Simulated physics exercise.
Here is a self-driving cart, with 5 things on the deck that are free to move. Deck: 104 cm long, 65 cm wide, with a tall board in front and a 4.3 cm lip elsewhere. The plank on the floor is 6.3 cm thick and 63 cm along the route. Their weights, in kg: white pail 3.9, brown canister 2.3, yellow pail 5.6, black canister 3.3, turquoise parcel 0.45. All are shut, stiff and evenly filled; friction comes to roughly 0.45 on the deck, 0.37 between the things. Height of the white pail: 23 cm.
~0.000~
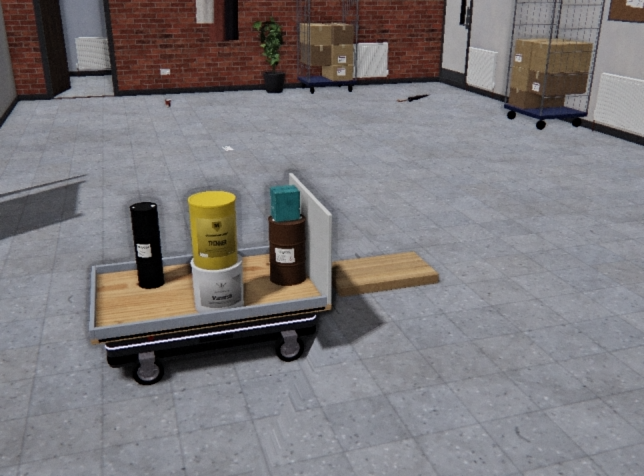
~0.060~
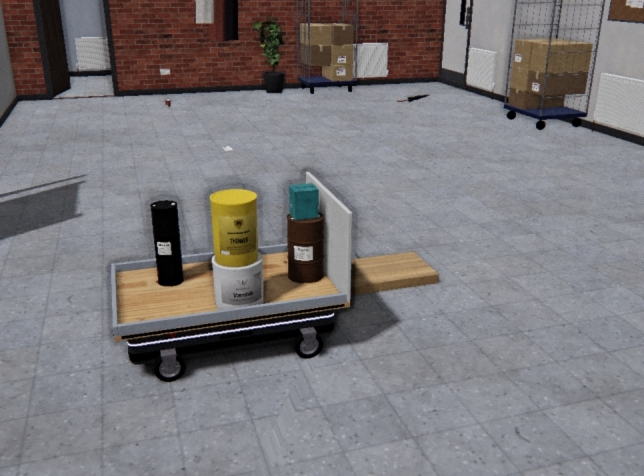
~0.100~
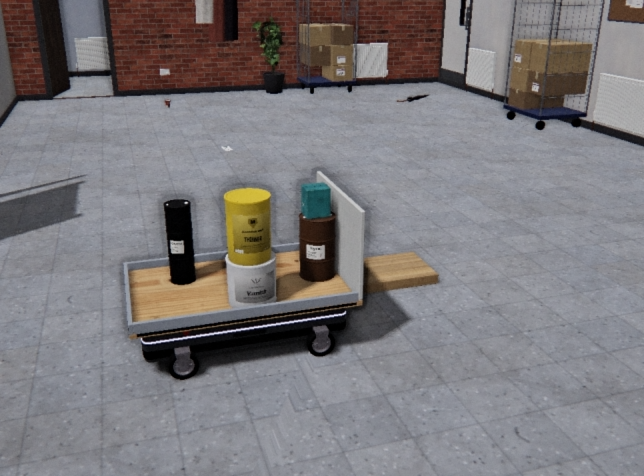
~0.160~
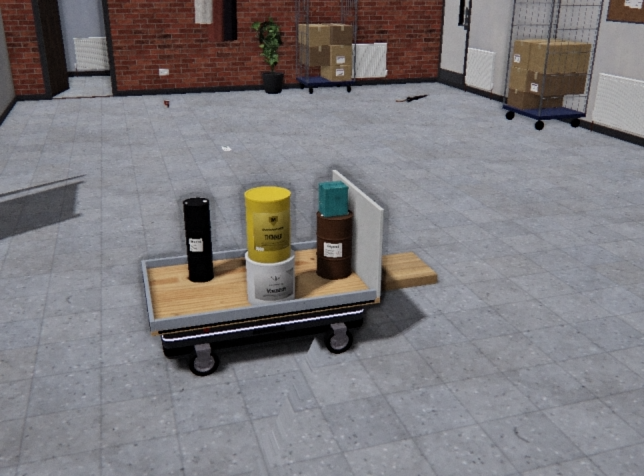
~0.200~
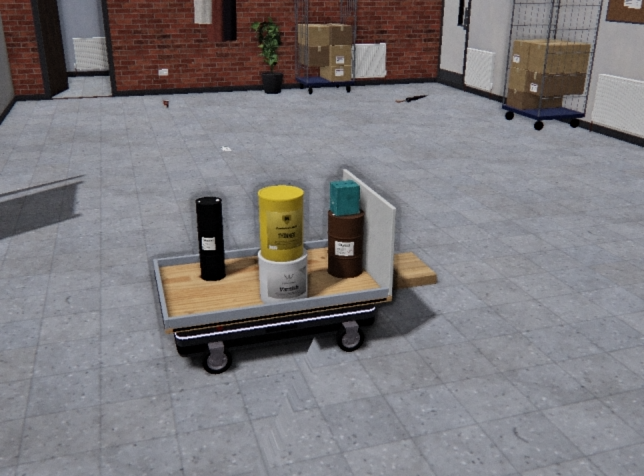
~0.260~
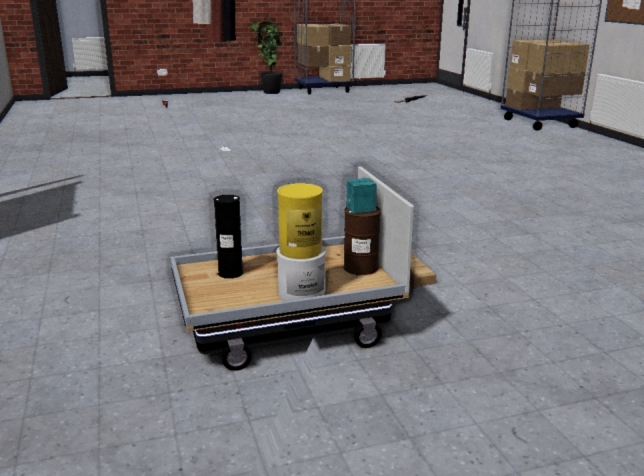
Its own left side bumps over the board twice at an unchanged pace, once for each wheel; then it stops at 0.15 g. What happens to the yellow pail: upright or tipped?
The yellow pail stays upright.
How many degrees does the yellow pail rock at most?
About 6°.
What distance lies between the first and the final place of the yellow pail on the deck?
Some 4 cm.
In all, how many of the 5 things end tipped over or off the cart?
In all, 3.
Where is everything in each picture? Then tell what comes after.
In the first frame, cart has run 0 cm; yellow pail (214, 230); white pail (218, 283).
In the second frame, cart has run 10 cm; black canister (167, 244); turquoise parcel (304, 202).
In the third frame, cart has run 16 cm; white pail (252, 279); brown canister (317, 246).
In the fourth frame, cart has run 26 cm; black canister (199, 241); turquoise parcel (333, 199).
In the fifth frame, cart has run 32 cm; white pail (283, 275); brown canister (346, 242).
In the sixth frame, cart has run 42 cm; yellow pail (300, 221); black canister (229, 237).
After 0.66 s, cart has run 106 cm; yellow pail slid 3 cm near (422, 210); turquoise parcel leaning 38°; brown canister leaning 44°.
After 1.16 s, cart has run 186 cm; turquoise parcel now off the cart; yellow pail slid 4 cm near (566, 196); brown canister on its side.
After 1.76 s, cart has run 262 cm; yellow pail slid 4 cm; brown canister on its side; black canister leaning 48°.
At rest (2.8 s), off the cart and tipped over, turquoise parcel; tipped over on the deck, brown canister and black canister; the other 2 in place, give or take 10 cm.
